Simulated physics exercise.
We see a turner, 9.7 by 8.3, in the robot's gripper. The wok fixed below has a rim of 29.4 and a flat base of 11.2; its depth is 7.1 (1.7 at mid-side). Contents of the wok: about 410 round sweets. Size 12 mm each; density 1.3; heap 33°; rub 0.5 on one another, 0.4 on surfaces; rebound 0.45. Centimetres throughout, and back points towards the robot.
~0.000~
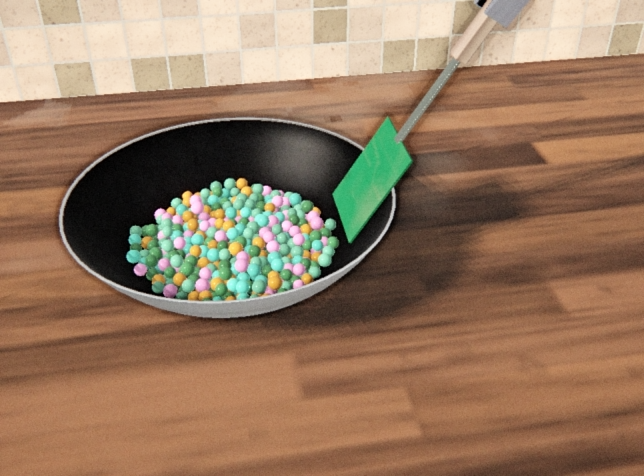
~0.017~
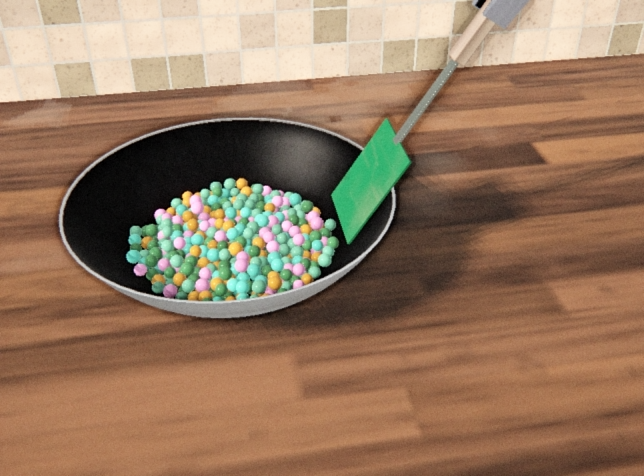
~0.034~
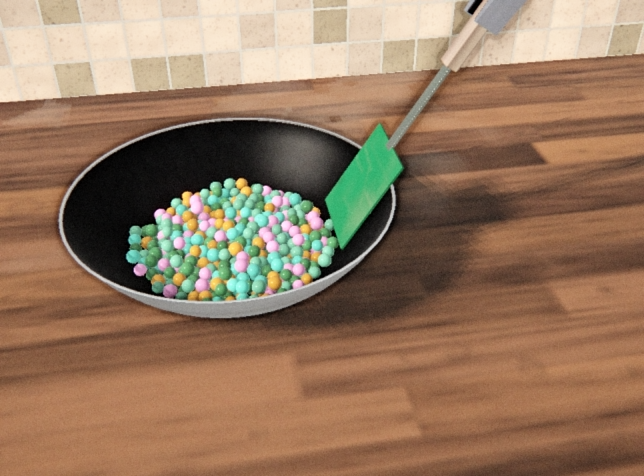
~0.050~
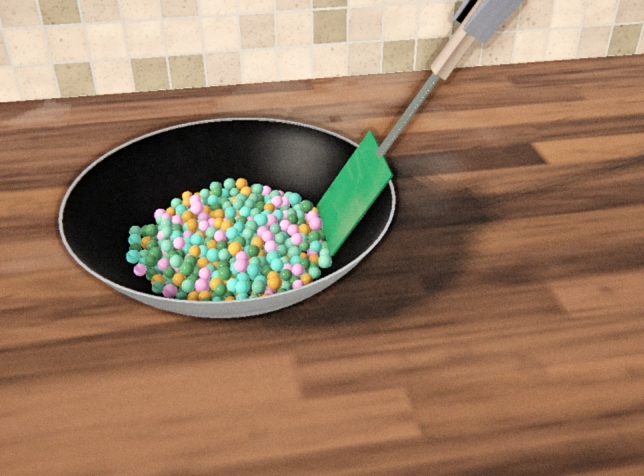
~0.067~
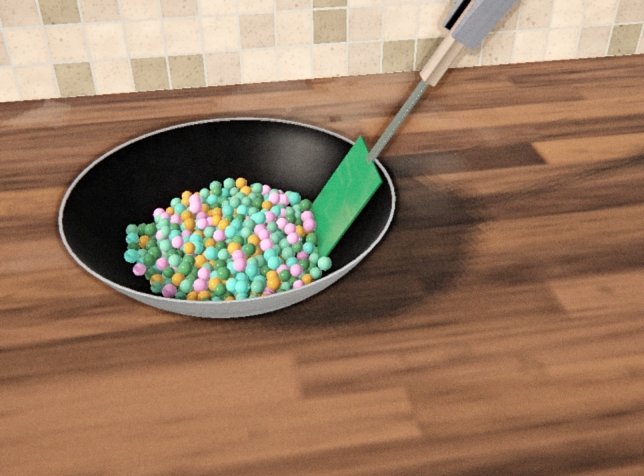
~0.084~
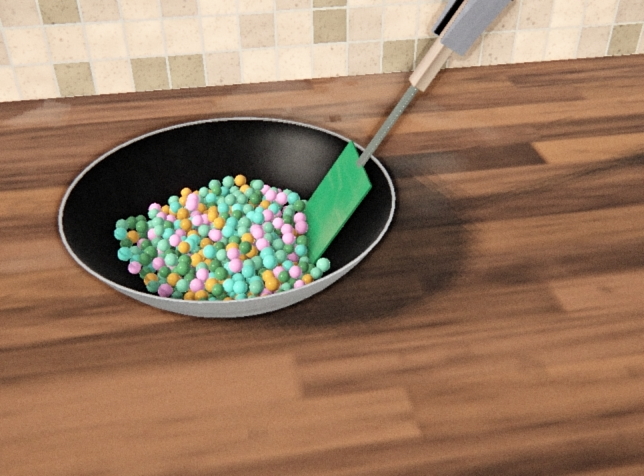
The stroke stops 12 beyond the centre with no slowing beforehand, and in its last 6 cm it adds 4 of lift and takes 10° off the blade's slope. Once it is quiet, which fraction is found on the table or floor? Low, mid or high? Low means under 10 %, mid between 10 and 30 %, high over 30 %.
Mid.
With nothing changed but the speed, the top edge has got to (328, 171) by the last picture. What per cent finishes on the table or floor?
35 %.
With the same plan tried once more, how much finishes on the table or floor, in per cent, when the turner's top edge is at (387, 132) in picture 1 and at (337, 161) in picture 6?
Roughly 30 %.
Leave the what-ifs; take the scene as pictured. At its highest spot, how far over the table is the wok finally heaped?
Height at the end: Around 5.5 cm.
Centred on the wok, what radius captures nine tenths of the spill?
I'd put it at about 45 centimetres.
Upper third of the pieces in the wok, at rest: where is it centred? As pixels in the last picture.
Around (155, 254).
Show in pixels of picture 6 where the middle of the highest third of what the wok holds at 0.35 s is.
Near pixel (118, 218).
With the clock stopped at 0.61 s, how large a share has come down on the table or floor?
Share at that moment: About 10 %.
After 0.22 s, sloping 57°, highest piece 7 above the table; 414 in the wok.
After 0.35 s, sloping 55°, highest piece 8 above the table; 414 in the wok.
After 0.61 s, sloping 47°, highest piece 11 above the table; 319 in the wok, 47 on the table or floor, 48 on the blade or in flight.
After 1.66 s, sloping 47°, highest piece 5 above the table; 319 in the wok, 95 on the table or floor.
At rest, 319 in the wok, 95 on the table or floor. That is 23 % on the table or floor.
